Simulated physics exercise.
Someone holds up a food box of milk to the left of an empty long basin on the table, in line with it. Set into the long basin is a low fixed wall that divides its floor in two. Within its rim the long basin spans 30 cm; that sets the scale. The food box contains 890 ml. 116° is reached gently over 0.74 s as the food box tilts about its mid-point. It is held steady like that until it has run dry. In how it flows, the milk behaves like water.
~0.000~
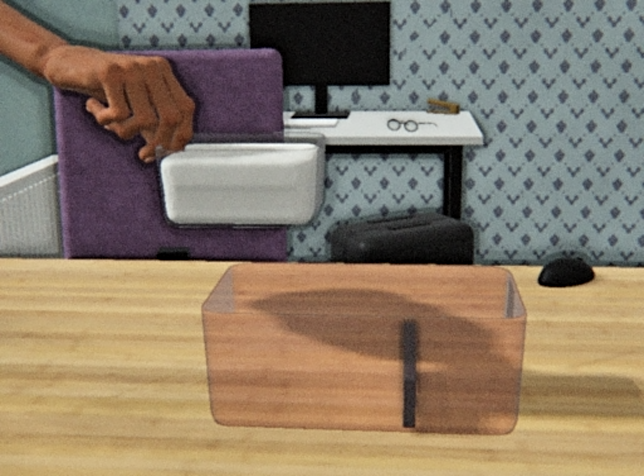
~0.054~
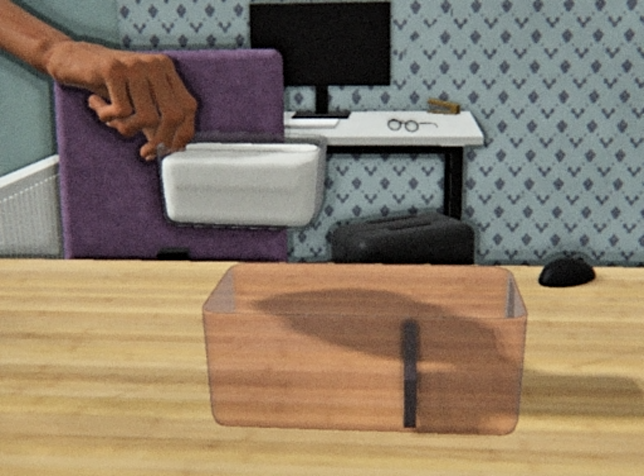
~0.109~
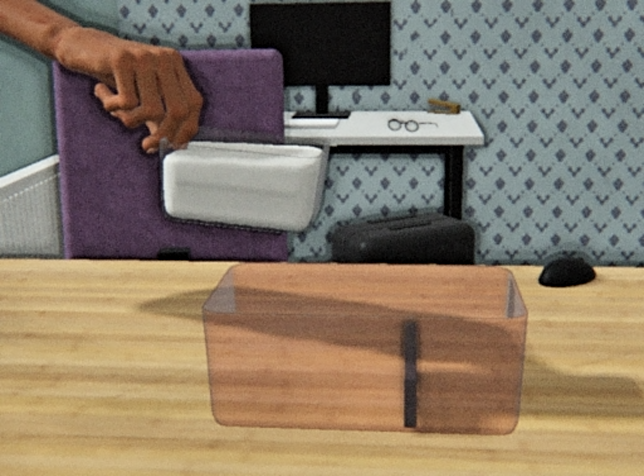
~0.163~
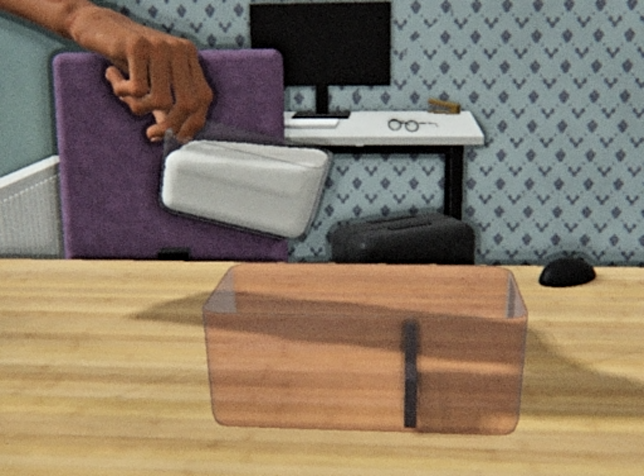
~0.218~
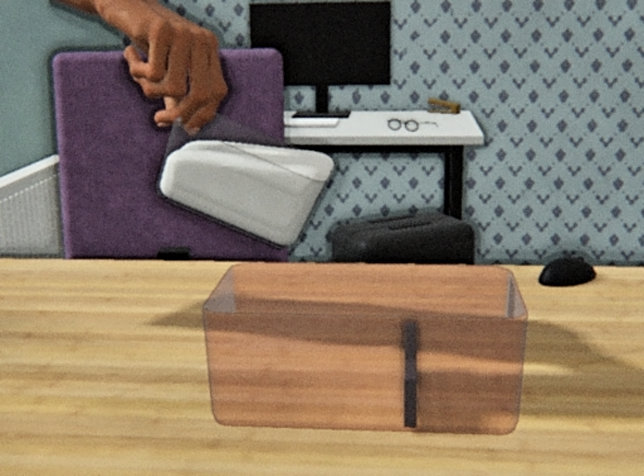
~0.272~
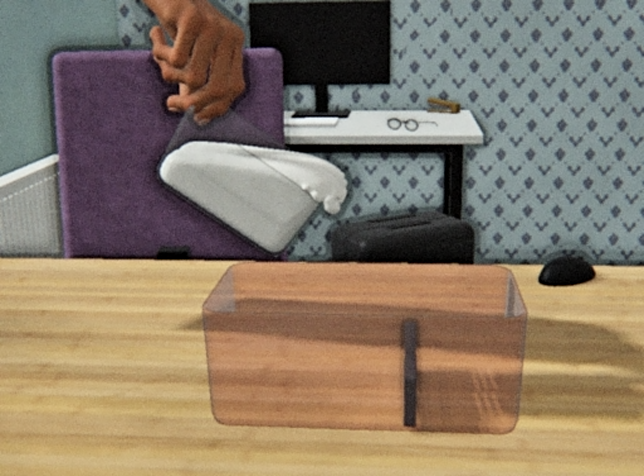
Above a wooden table in a patterned-wallpapered room, a hand held a clear box of milk, then gradually tilted it rightward toward an empty see-through basin until a little milk slipped over its edge.
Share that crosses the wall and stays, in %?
10 %.
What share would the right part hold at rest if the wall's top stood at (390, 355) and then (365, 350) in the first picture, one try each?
I'd put it at about 35 per cent for the first and about 55 per cent for the second.
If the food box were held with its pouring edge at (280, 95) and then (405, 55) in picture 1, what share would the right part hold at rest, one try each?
Around 10 per cent first, around 65 per cent next.
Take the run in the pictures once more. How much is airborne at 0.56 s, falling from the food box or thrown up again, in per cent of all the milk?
Close to 22 in a hundred.
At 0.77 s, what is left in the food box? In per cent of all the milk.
Near 1 in a hundred.
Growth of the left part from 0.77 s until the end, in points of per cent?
I'd say near 3 percent.
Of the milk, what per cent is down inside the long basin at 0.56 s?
Around 64%.
By 0.56 s the tilt is 100° and 13 per cent is still to pour, 59 is left of the wall and 6 right of it.
By 0.77 s the tilt is 116° and 1 per cent is still to pour, 81 is left of the wall and 7 right of it.
By 1.00 s the tilt is 116° and 0 per cent is still to pour, 84 is left of the wall and 10 right of it.
By 1.24 s the tilt is 116° and 0 per cent is still to pour, 84 is left of the wall and 10 right of it.
At rest 84 per cent lies left of the wall, 10 right of it and 6 outside.
